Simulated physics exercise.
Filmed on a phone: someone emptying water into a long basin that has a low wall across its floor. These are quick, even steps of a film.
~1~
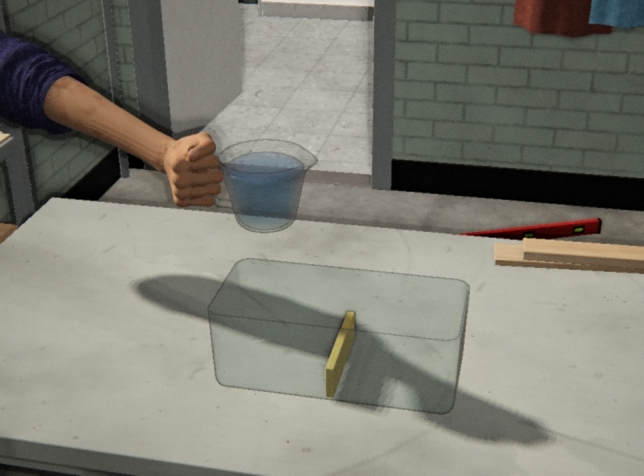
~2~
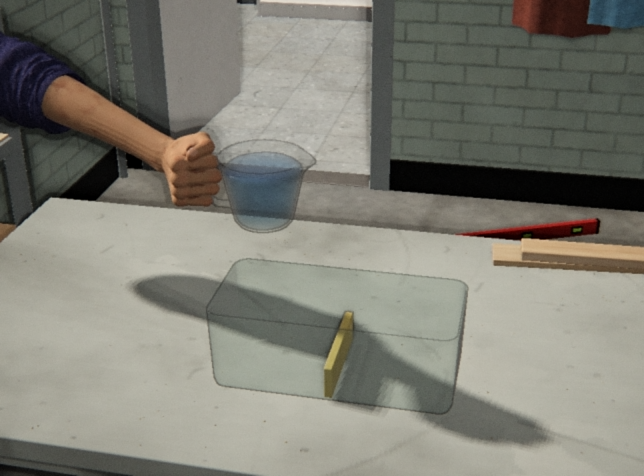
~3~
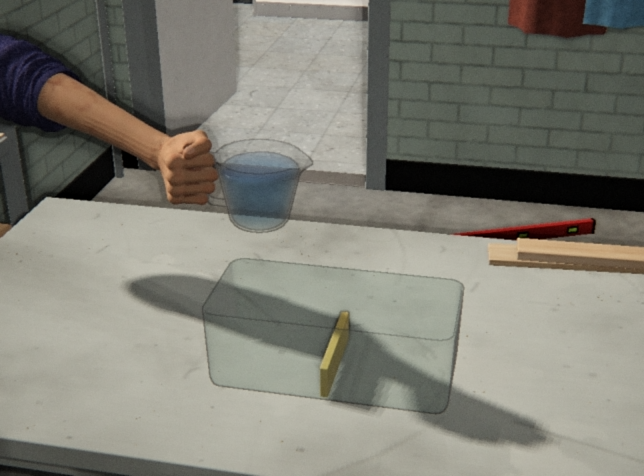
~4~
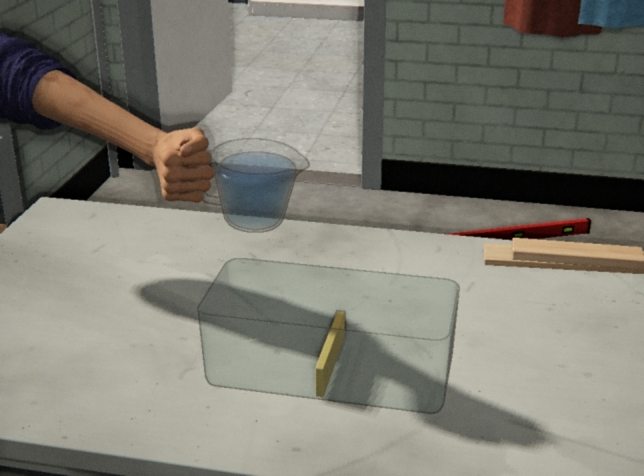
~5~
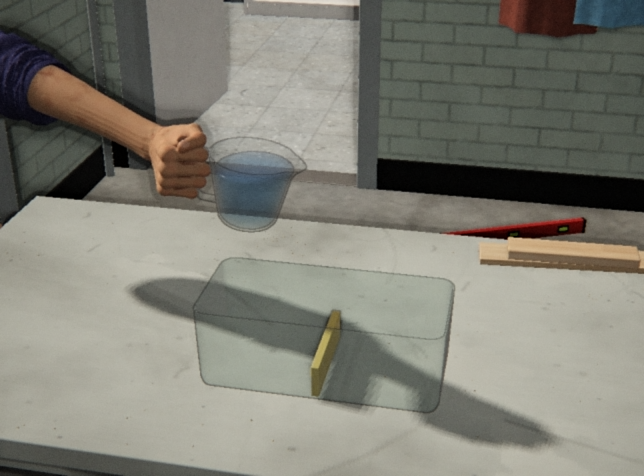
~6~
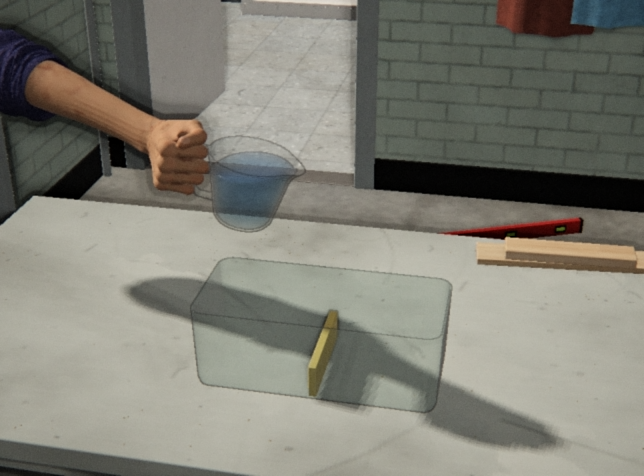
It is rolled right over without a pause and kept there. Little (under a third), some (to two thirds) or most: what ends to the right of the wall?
In the end more than two thirds is right of the wall.
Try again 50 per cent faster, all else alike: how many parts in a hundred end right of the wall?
Roughly 85 in a hundred.
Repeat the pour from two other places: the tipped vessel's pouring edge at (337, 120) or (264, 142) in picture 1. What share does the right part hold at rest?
First some 95, then 5 per cent.
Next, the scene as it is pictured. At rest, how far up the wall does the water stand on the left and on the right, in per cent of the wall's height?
Left: 10 %. Right: 40 %.
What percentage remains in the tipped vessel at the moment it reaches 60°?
Near 65 %.
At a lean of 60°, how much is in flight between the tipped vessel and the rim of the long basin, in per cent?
Some 20 per cent.
A moment on, the tilt is 60° and 66 per cent is still to pour, 0 is left of the wall and 12 right of it.
Next, the tilt is 93° and 12 per cent is still to pour, 2 is left of the wall and 72 right of it.
Then the tilt is 103° and 0 per cent is still to pour, 13 is left of the wall and 86 right of it.
Later the tilt is 103° and 0 per cent is still to pour, 13 is left of the wall and 86 right of it.
In the end 13 per cent lies left of the wall, 86 right of it and 1 outside.
